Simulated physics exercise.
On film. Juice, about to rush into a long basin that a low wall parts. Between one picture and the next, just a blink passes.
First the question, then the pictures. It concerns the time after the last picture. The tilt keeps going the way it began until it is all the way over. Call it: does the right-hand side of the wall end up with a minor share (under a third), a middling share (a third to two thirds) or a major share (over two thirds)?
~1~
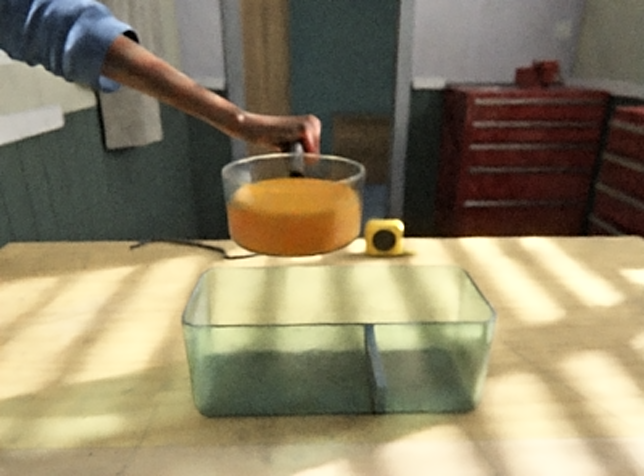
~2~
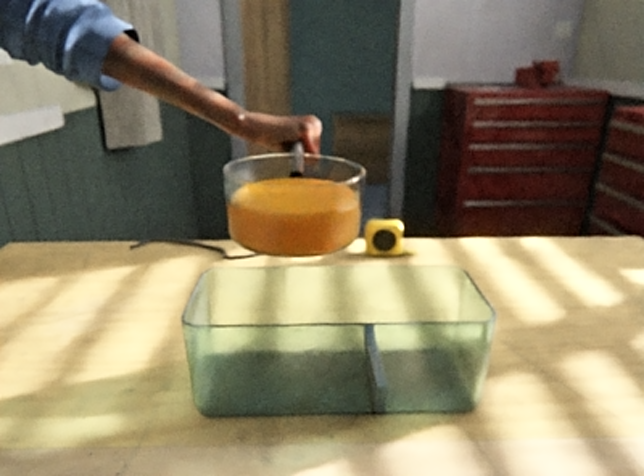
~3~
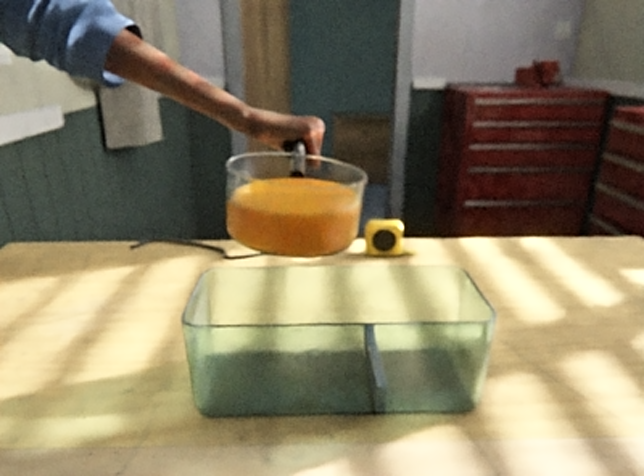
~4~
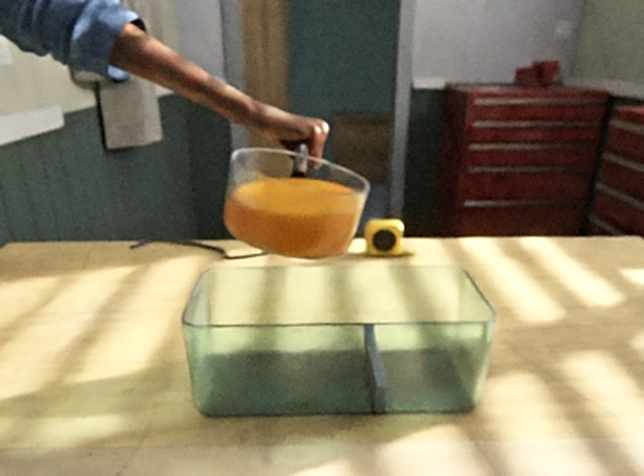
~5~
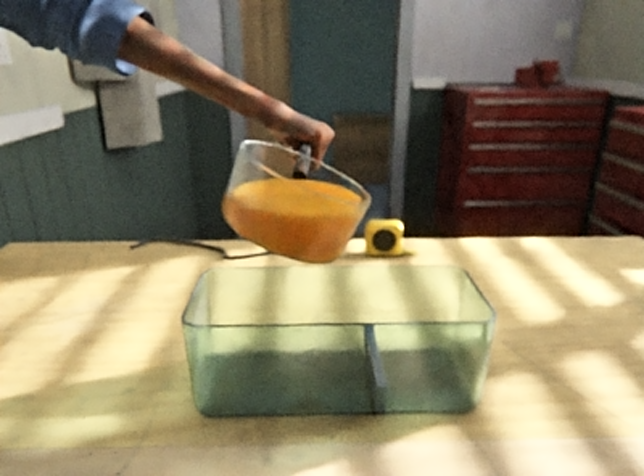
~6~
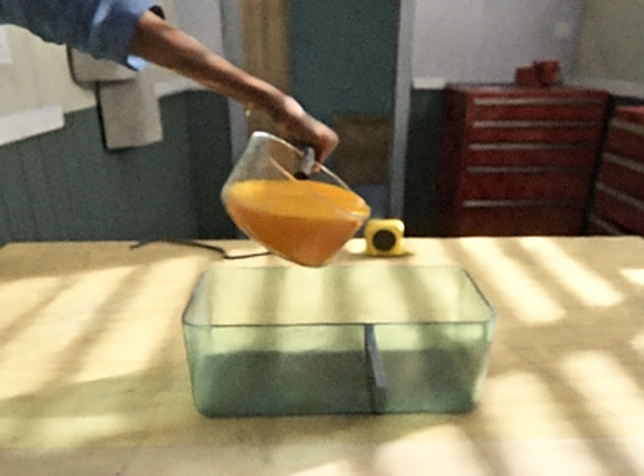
The right side gets a middling share.
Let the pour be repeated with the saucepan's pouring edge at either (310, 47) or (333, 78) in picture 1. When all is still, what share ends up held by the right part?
It comes to about 30 %, followed by about 45 %.
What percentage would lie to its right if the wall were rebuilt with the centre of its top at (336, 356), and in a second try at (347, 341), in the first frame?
About 80 per cent, then about 80 per cent.
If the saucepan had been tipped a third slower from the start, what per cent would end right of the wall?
I'd say close to 60 %.
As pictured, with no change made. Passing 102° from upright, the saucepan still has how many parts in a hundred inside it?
20 per cent or so.
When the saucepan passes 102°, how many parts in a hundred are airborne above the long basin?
About 30 per cent.
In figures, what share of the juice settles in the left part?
Estimate: Some 55 per cent.
A moment on, the saucepan is tipped right over and 22 per cent is still to pour, 7 is left of the wall and 42 right of it.
Next, the saucepan is tipped right over and 3 per cent is still to pour, 35 is left of the wall and 54 right of it.
Then the saucepan is tipped right over and 0 per cent is still to pour, 50 is left of the wall and 48 right of it.
Later the saucepan is tipped right over and 0 per cent is still to pour, 53 is left of the wall and 45 right of it.
Finally, 53 per cent lies left of the wall, 45 right of it and 1 outside.
